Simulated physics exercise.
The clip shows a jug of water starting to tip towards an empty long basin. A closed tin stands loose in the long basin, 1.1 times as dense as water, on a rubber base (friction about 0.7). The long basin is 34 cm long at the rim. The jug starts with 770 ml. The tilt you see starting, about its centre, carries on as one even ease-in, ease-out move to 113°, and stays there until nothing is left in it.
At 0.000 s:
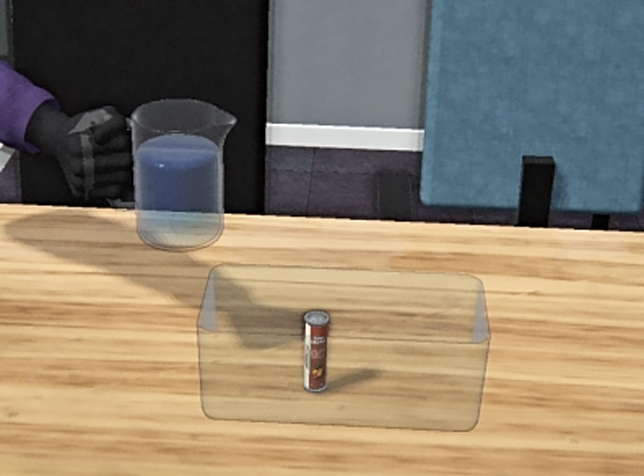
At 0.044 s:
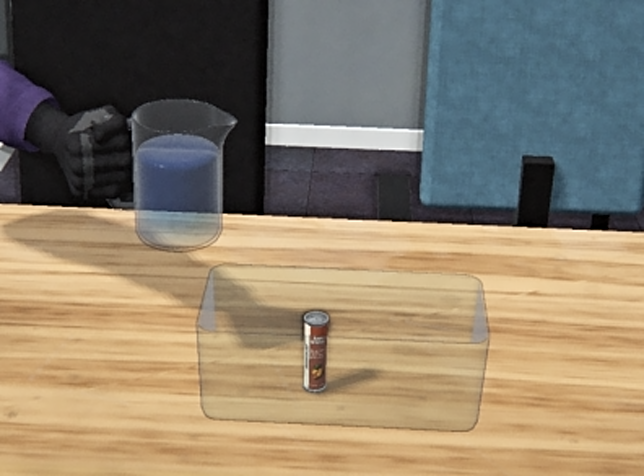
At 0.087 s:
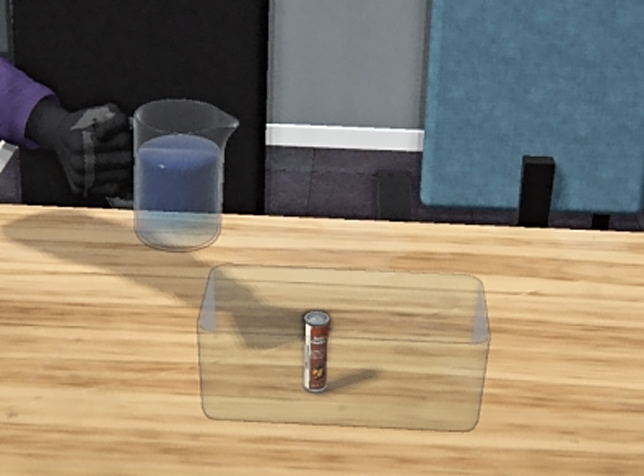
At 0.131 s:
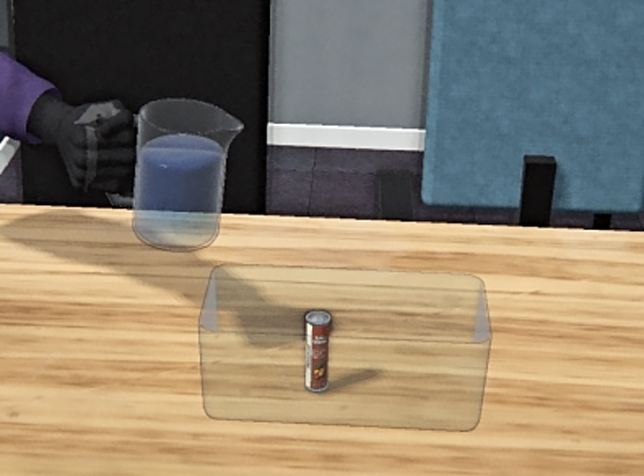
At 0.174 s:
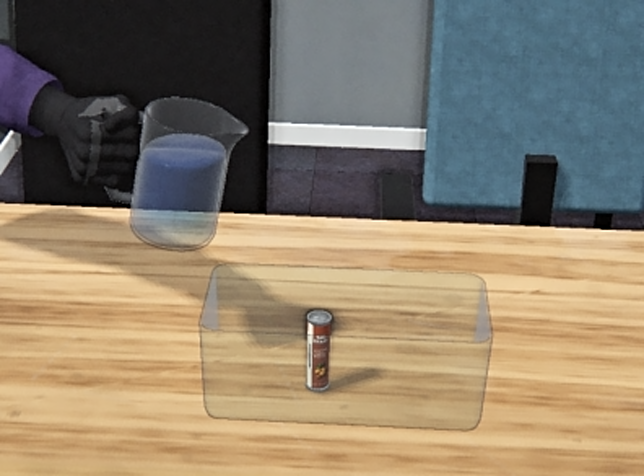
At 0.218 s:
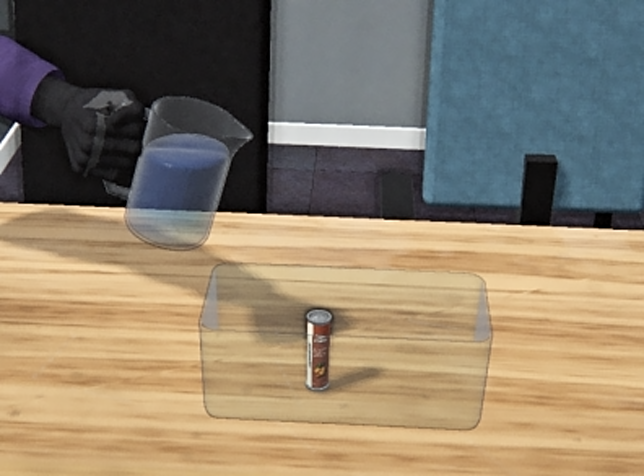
A gloved hand gradually tilts a jug of blue water rightward above a basin holding a tin.
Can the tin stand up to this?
The tin goes over.
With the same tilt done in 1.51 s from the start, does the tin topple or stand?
Then it topples.
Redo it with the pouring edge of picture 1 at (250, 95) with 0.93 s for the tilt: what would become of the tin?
Then it goes over.
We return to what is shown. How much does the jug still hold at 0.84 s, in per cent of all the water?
Some 30 per cent.
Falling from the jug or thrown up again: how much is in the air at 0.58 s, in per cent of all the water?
Some 12 per cent.
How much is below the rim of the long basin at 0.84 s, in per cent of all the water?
Some 44 per cent.
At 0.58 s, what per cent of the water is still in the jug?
About 88 per cent.
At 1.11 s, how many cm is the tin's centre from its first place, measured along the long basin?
Some 12 cm.
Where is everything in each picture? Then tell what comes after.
In the first picture, tilt 0°; pouring edge (236, 120); surface from (137, 147) to (219, 150); the long basin's rim runs from (205, 297) to (485, 310); the tin's top is at (317, 321).
In the second picture, tilt 1°; pouring edge (236, 121); surface from (137, 147) to (220, 150).
In the third picture, tilt 3°; pouring edge (239, 123); surface from (139, 147) to (221, 151).
In the fourth picture, tilt 6°; pouring edge (243, 126); surface from (141, 147) to (224, 151).
In the fifth picture, tilt 10°; pouring edge (248, 130); surface from (144, 147) to (226, 151).
In the sixth picture, tilt 15°; pouring edge (253, 136); surface from (145, 149) to (230, 151).
By 0.58 s the tilt is 79° and 88 per cent is still to pour; the tin stands where it began.
By 0.84 s the tilt is 111° and 31 per cent is still to pour; the tin stands 1 cm from where it began.
By 1.11 s the tilt is 113° and 2 per cent is still to pour; the tin lies on its side.
By 1.41 s the tilt is 113° and 0 per cent is still to pour; the tin lies on its side.
At rest the tin lies on its side.
